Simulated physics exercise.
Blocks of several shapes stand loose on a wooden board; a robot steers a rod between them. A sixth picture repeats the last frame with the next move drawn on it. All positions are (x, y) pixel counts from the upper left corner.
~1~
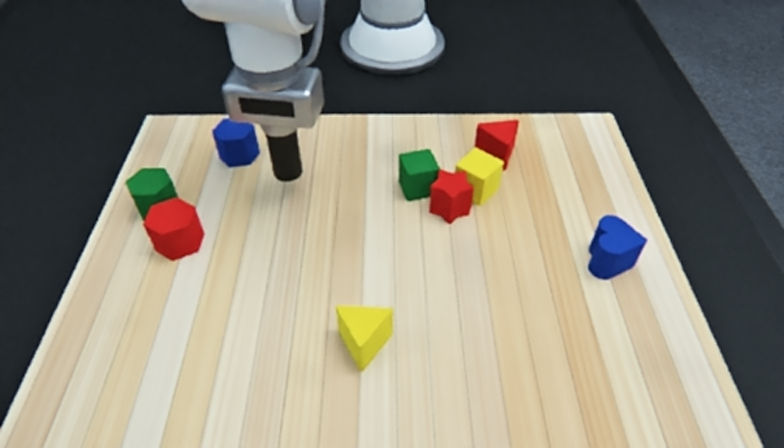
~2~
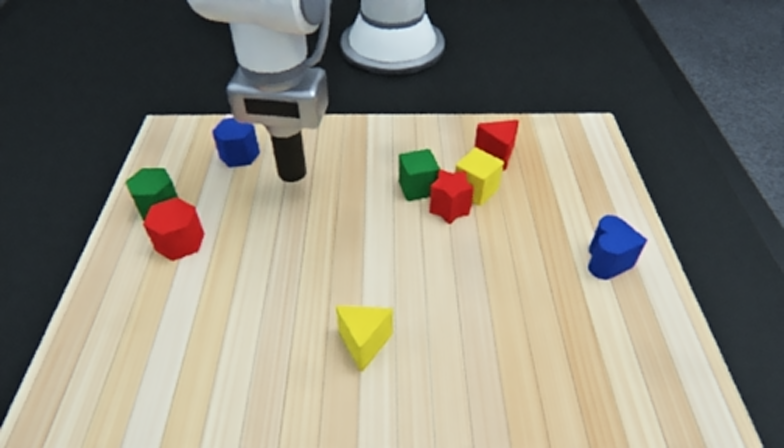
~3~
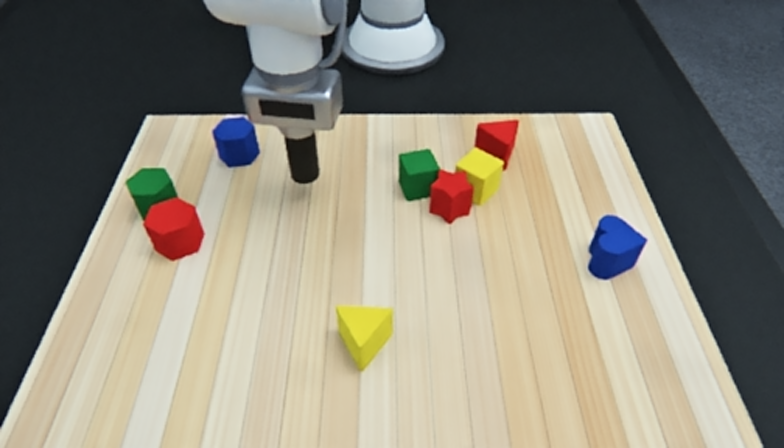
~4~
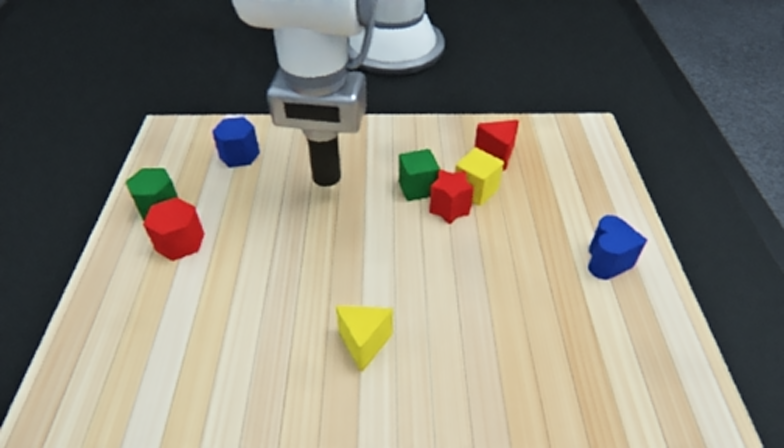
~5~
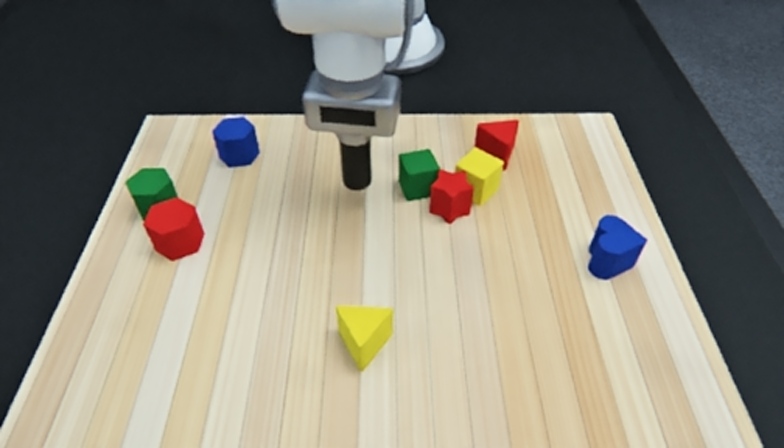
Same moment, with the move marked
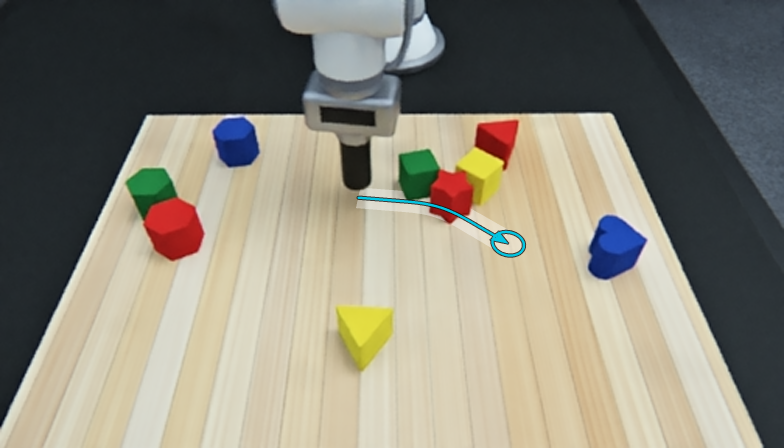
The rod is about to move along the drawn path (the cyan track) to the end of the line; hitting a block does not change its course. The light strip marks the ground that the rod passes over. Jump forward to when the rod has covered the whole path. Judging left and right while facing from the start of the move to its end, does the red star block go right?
I expect so.
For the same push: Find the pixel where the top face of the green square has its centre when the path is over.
If I read the scene right, the answer is (439, 157).
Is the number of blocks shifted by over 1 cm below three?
Answer: Yes.
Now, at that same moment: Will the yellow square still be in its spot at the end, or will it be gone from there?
Its place stays the same.
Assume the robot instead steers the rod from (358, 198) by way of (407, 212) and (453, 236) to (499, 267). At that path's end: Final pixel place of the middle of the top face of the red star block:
About (475, 188).
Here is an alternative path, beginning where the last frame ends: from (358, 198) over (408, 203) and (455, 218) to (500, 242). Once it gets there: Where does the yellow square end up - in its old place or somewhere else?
It is left in place.
Path on the board, from (358, 198) through (411, 202) and (462, 217) to (508, 244).
What follows on the original path. One third of the way, rod (413, 185); green square (432, 158), turned 30° anticlockwise.
Two thirds of the way, rod (465, 200); green square (439, 157), turned 55° anticlockwise; red star block (496, 199).
At the end, rod (512, 227); green square (439, 157), turned 55° anticlockwise; red star block (548, 221), turned 10° anticlockwise; yellow square in place.
